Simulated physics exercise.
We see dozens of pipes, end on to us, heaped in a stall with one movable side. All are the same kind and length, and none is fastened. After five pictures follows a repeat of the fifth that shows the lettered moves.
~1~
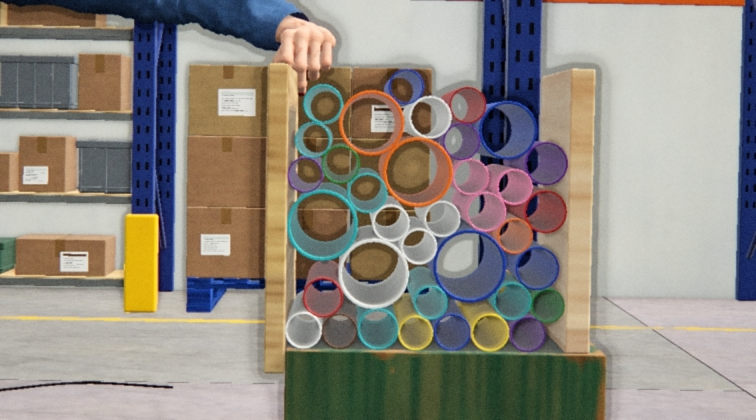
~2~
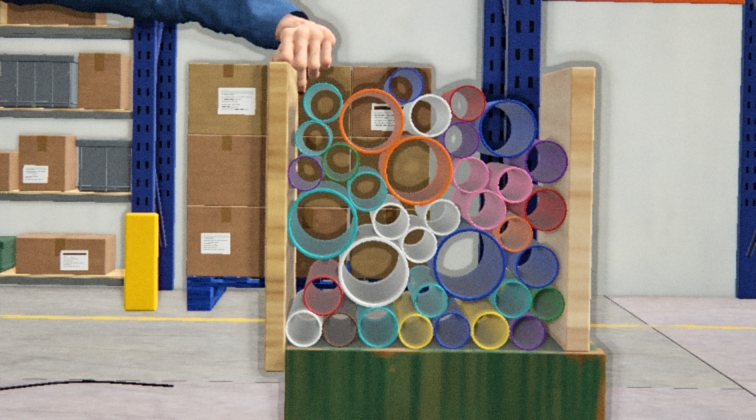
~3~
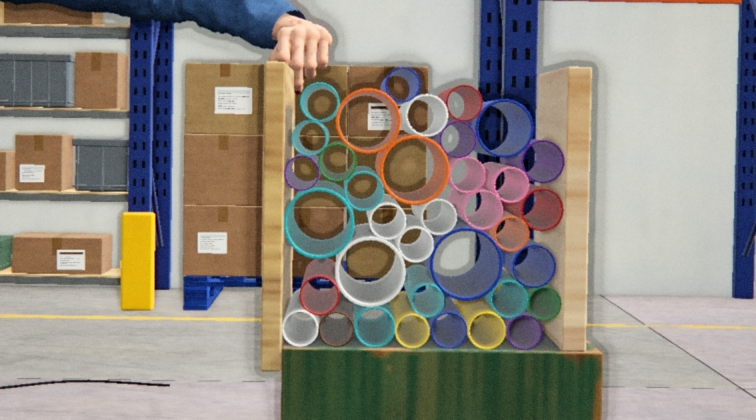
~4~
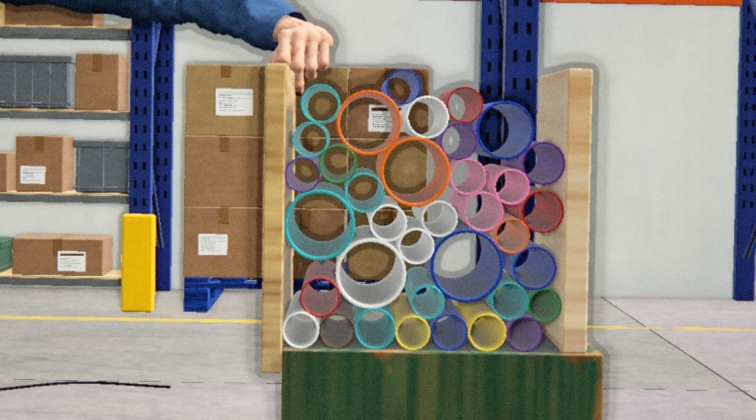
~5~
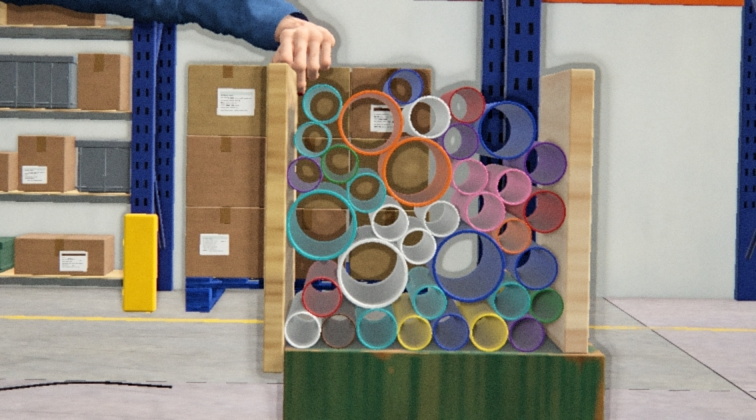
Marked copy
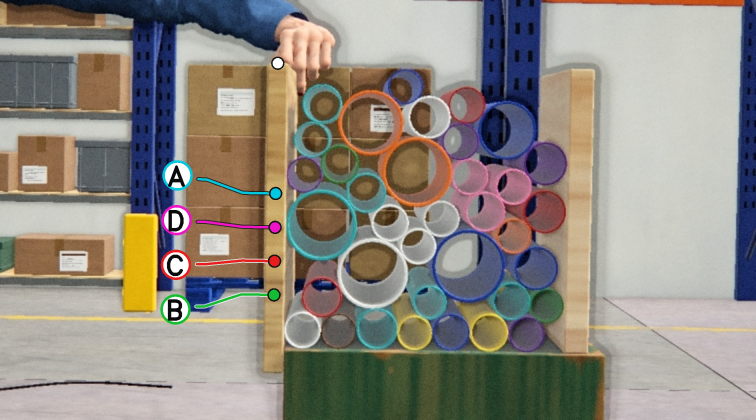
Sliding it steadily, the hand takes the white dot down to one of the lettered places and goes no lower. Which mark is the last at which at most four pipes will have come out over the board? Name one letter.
The last mark within the limit is A.
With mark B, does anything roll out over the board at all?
At B: Yes.
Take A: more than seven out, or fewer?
Fewer than seven.
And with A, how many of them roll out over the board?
The count is two.
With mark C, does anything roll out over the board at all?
Yes, at C.
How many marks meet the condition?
The number is one.
On the marked copy, A at (276, 194); B at (274, 295); C at (275, 261); D at (275, 227); the white dot at (278, 64).
Following A. Soon after the start, top of the board (287, 124).
Later, top of the board (286, 193).
In the end, top of the board (286, 194), two out over the board.
As for the rest, B more than four out over the board; C more than four out over the board; D five out over the board.
